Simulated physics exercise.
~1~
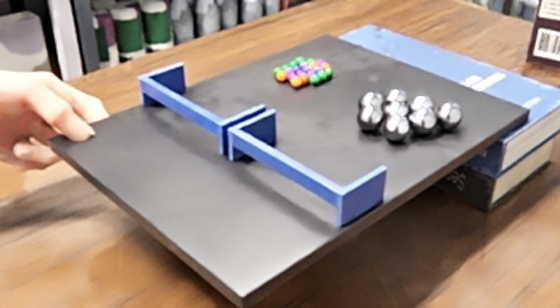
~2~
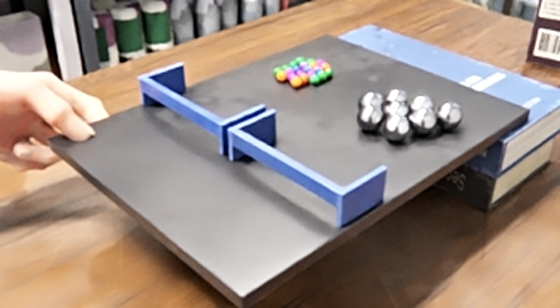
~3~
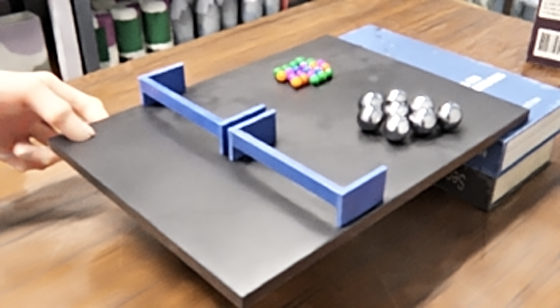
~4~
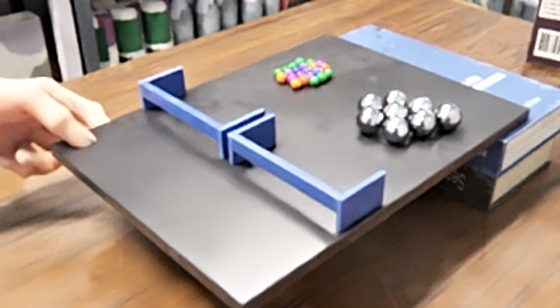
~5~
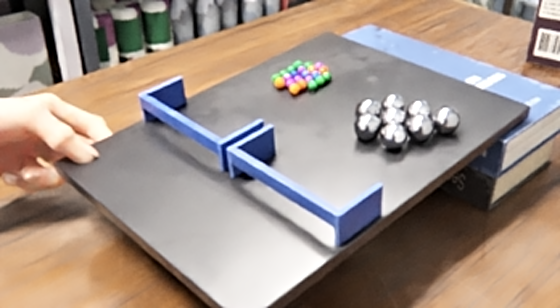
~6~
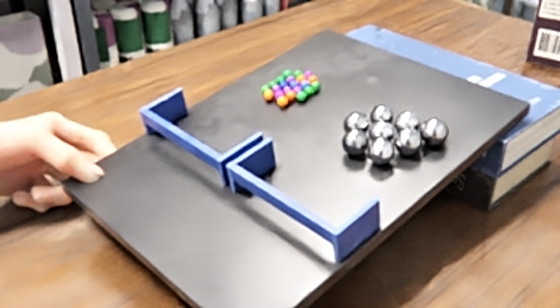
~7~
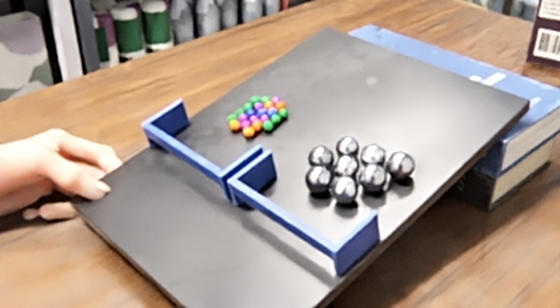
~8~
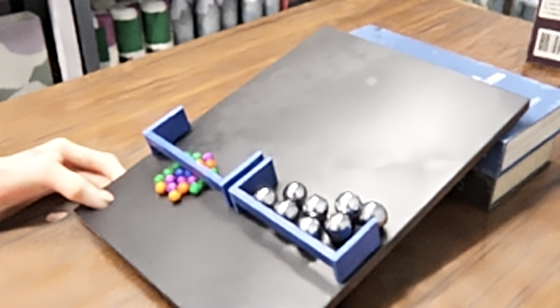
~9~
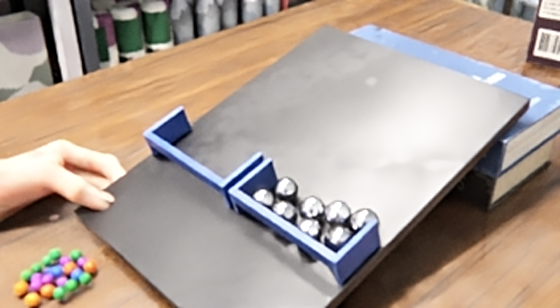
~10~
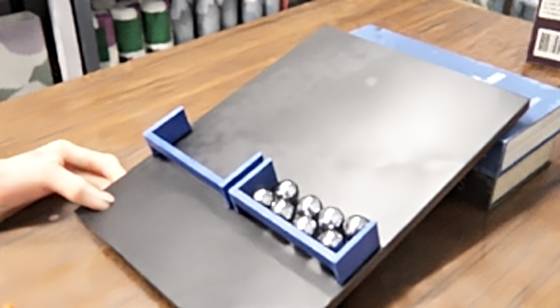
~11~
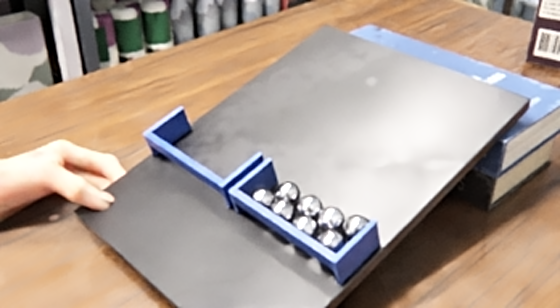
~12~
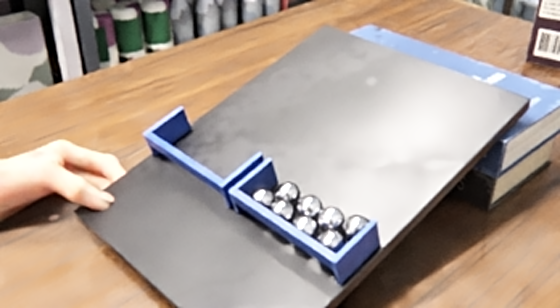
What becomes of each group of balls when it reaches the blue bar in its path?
The larger dark balls cannot fit under the near bar and stay gathered behind it, while the small colourful balls get through the gap under the far bar.
